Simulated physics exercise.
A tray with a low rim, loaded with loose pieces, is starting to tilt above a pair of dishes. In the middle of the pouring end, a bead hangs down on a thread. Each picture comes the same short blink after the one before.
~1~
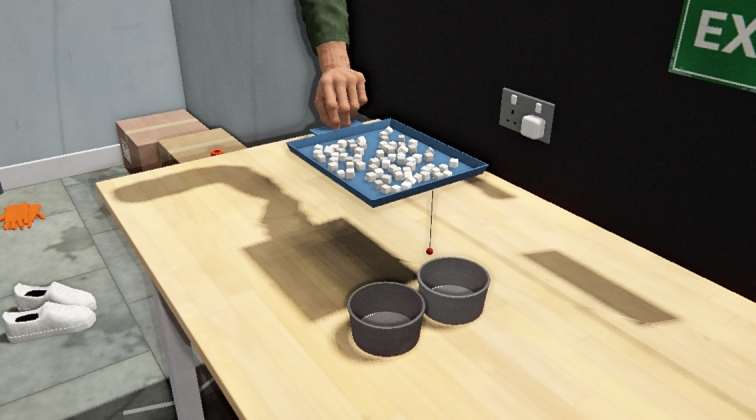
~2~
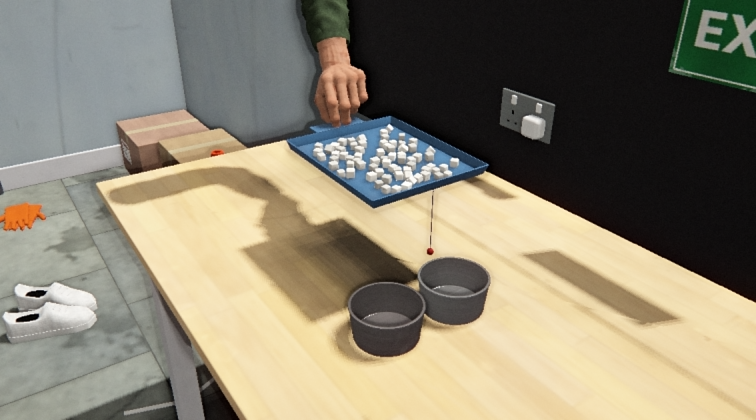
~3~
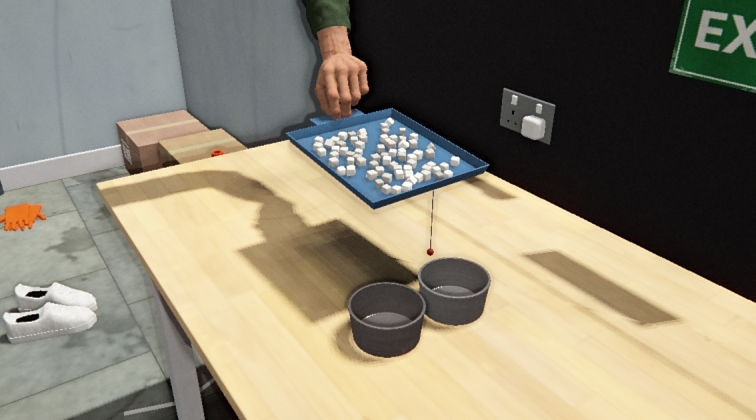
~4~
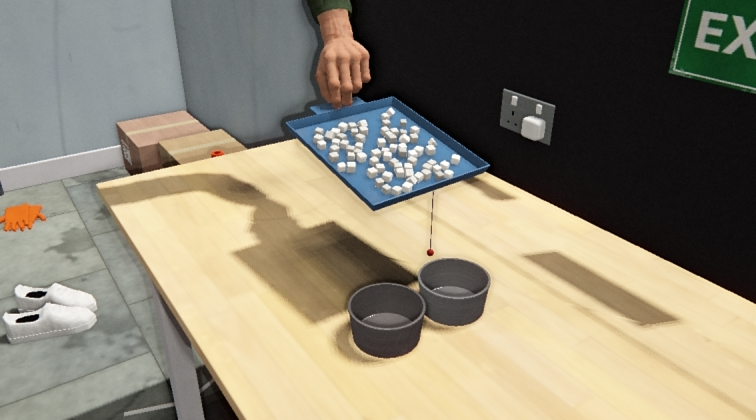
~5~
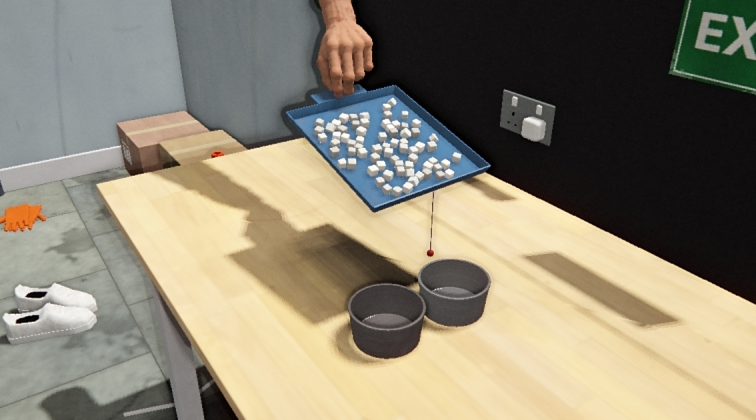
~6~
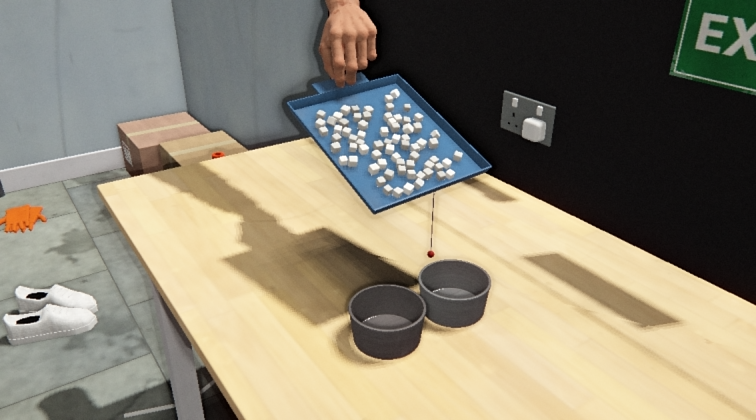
The footage shows a hand at the far end of a blue tray of small white cubes, above two dark grey dishes on a wooden table; the hand rises and the tray gradually tilts, its near left corner lowest.
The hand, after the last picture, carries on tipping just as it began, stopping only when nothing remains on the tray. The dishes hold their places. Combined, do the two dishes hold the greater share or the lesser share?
The dishes will gather the main share.
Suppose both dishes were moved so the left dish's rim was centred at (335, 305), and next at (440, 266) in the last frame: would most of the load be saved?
For the two tries in order: Not as much as half, not as much as half.
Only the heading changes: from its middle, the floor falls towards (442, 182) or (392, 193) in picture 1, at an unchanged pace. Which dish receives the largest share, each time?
Number one favours the right of the two; number two favours the left of the two.
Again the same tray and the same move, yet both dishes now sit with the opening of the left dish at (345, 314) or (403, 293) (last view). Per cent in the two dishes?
About 50 per cent, then about 70 per cent.
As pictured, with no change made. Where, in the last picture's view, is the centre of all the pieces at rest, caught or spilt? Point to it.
Somewhere close to (422, 319) in the last picture.
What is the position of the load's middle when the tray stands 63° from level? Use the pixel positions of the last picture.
Near (415, 177).
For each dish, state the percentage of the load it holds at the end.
The left dish has 50 per cent, the right dish has 30.
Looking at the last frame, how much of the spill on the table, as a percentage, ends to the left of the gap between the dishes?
I'd put it at close to 30 per cent.
Soon after the last picture, tray tipped steeply; nearly all on the tray; a small part in the air.
A little later, tray tipped right over; about two thirds on the tray; a small part in the left dish; a small part in the right dish; a small part outside both; a small part in the air.
Later still, tray tipped past a quarter turn; about half in the left dish; about a third in the right dish; about a quarter outside both.
At rest, tray tipped past a quarter turn; about half in the left dish; about a third in the right dish; about a quarter outside both.
